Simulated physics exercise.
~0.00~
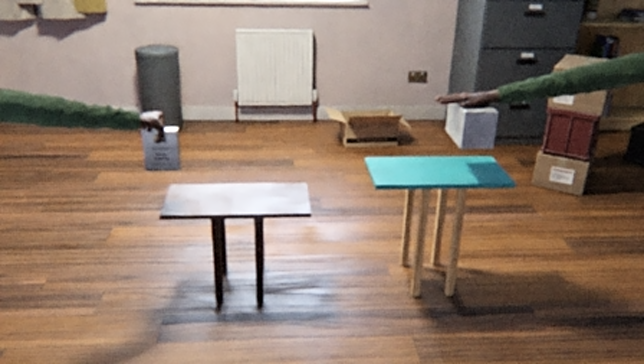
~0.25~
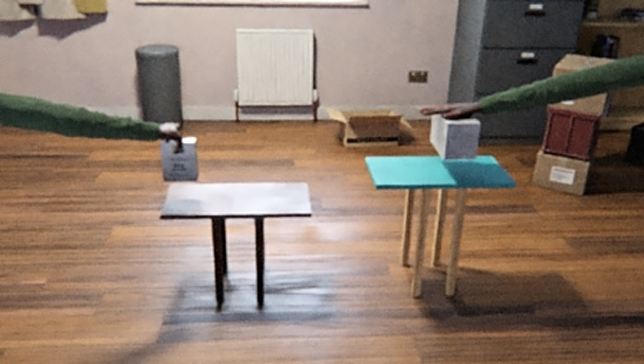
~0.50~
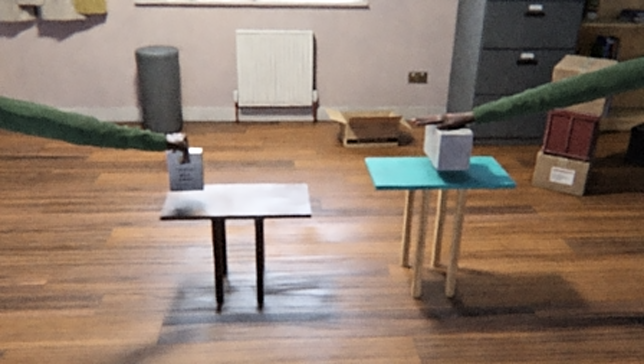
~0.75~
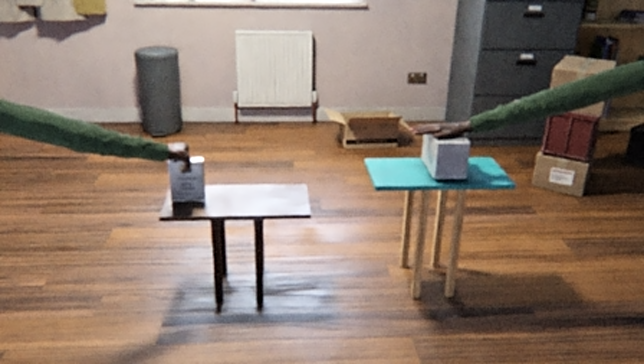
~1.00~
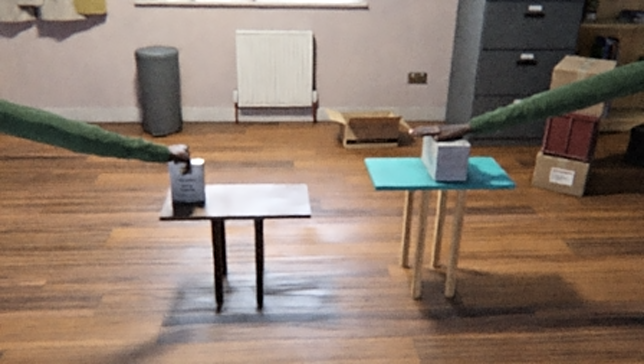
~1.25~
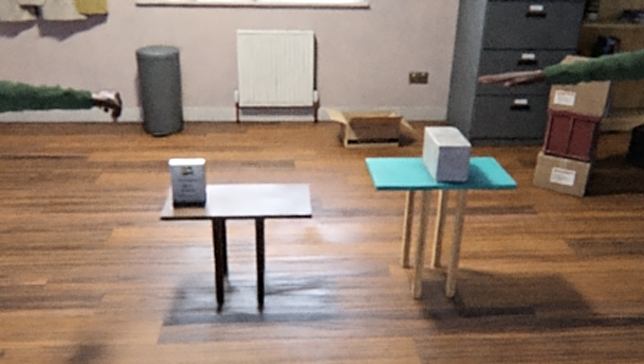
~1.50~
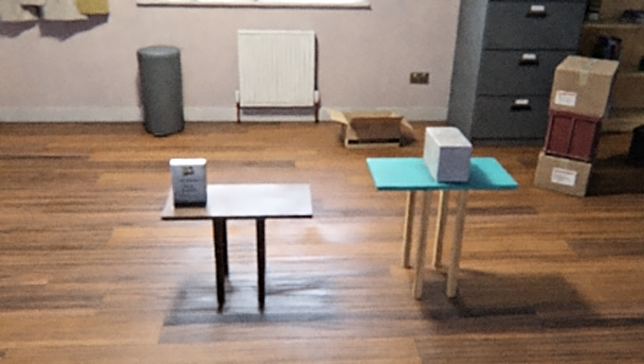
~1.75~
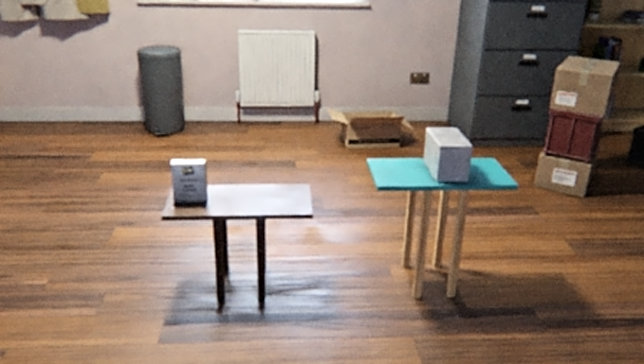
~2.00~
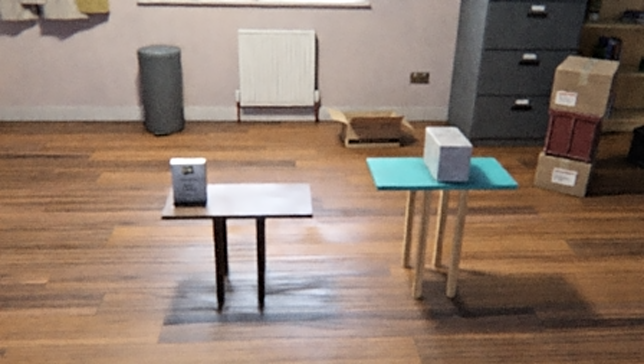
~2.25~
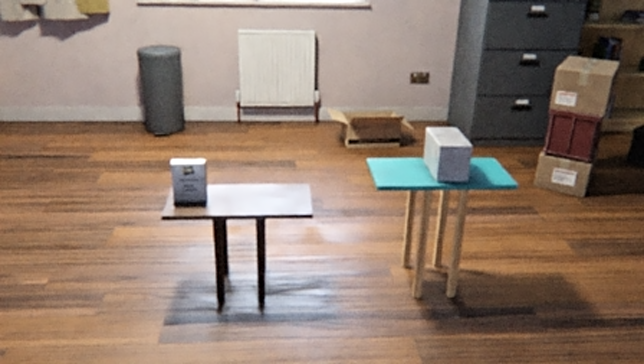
Two green-sleeved arms reach in from the left and right sides of a room with a wooden floor, seen from the front and slightly above. A small brown table with dark legs stands on the left and a turquoise trestle with pale legs on the right, with a radiator, grey bin, filing cabinet and cardboard boxes behind. The left hand lowers an upright grey packet onto the brown table's left end, while the right hand sets a pale block on the turquoise top. Both hands let go and withdraw. The packet and block stay put, and both tables remain standing flat.
